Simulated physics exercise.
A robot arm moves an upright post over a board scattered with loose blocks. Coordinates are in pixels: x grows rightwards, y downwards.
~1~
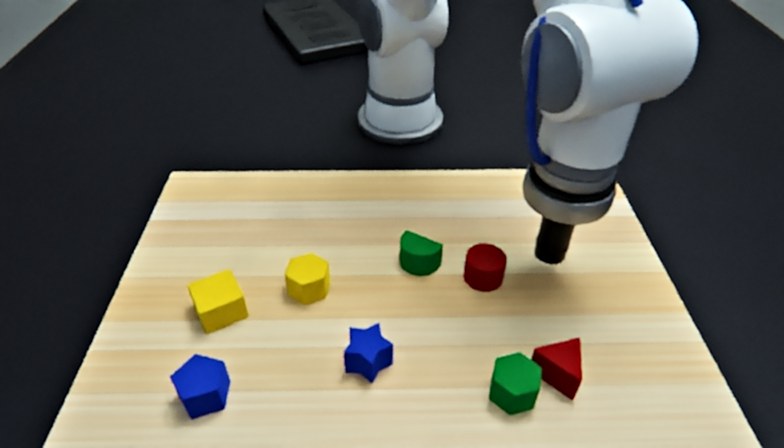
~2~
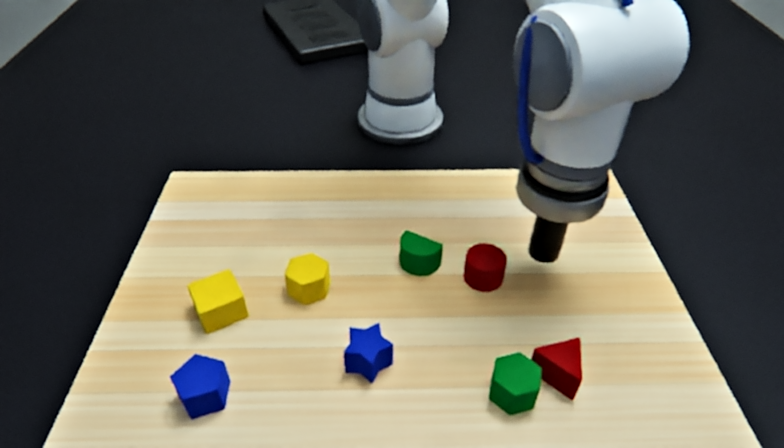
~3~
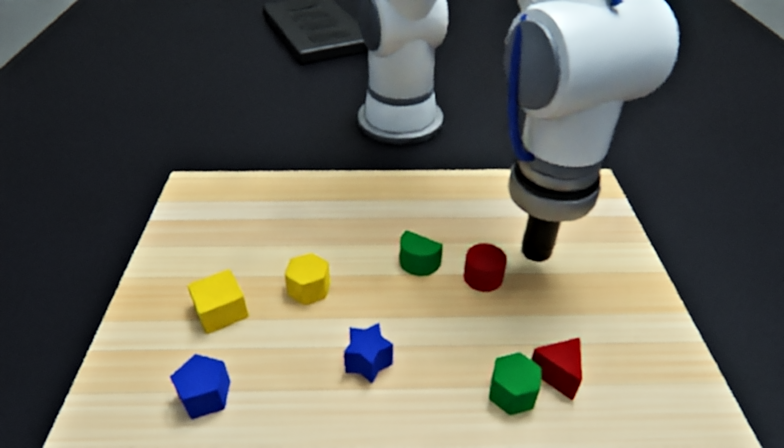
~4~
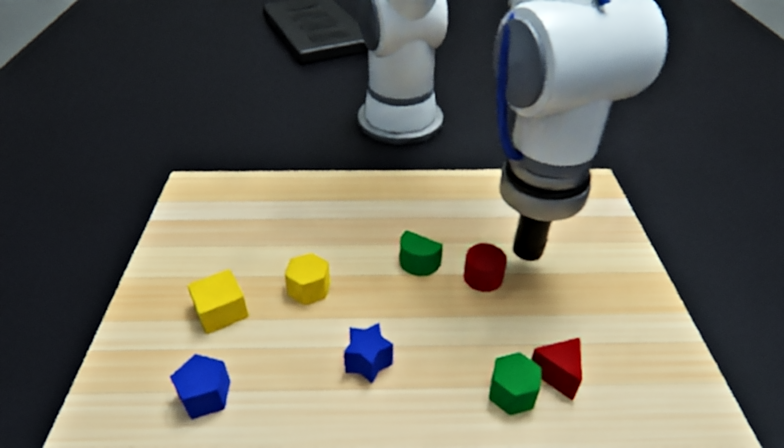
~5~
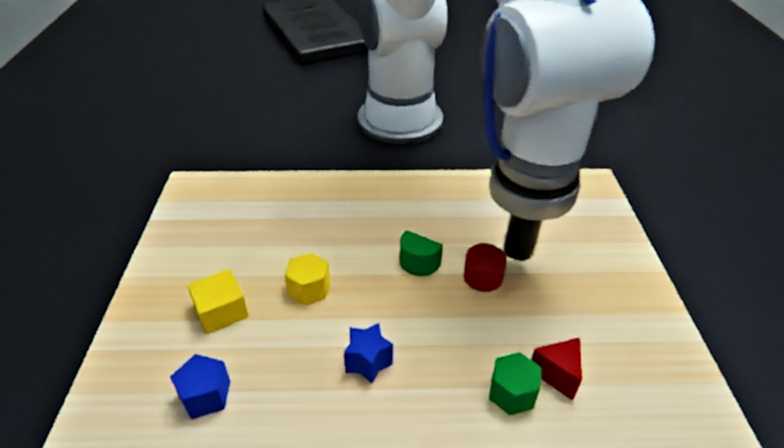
A robot arm slid its dark upright post slowly a short way left above a wooden board, bringing it close to the red cylinder, while all the colored blocks stayed still.
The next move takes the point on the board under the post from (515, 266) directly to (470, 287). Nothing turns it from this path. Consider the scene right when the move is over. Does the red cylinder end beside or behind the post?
No, that is not how it ends up.
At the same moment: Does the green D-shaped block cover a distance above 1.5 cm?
No, that is not how it ends up.
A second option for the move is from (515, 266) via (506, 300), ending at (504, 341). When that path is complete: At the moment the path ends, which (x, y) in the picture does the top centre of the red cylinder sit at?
It should be at about (474, 266).
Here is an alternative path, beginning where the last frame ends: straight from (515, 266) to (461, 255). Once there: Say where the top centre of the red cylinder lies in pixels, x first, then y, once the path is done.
So, by the moment the path ends, you'll find the top centre of the red cylinder at (462, 260).
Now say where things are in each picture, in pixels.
Lower end of the post (549, 255), tops of blocks, green D-shaped block (419, 243), red cylinder (487, 256), in the first picture.
Post (543, 253), blocks as before, in the second picture.
Post (536, 252), blocks as before, in the third picture.
Post (528, 251), blocks as before, in the fourth picture.
Post (518, 251), green D-shaped block (419, 243), red cylinder (487, 256), in the fifth picture.
What follows on the original path. Halfway along, post (495, 262); red cylinder (463, 265).
At the end, post (473, 272); green D-shaped block not moved; red cylinder (438, 272).
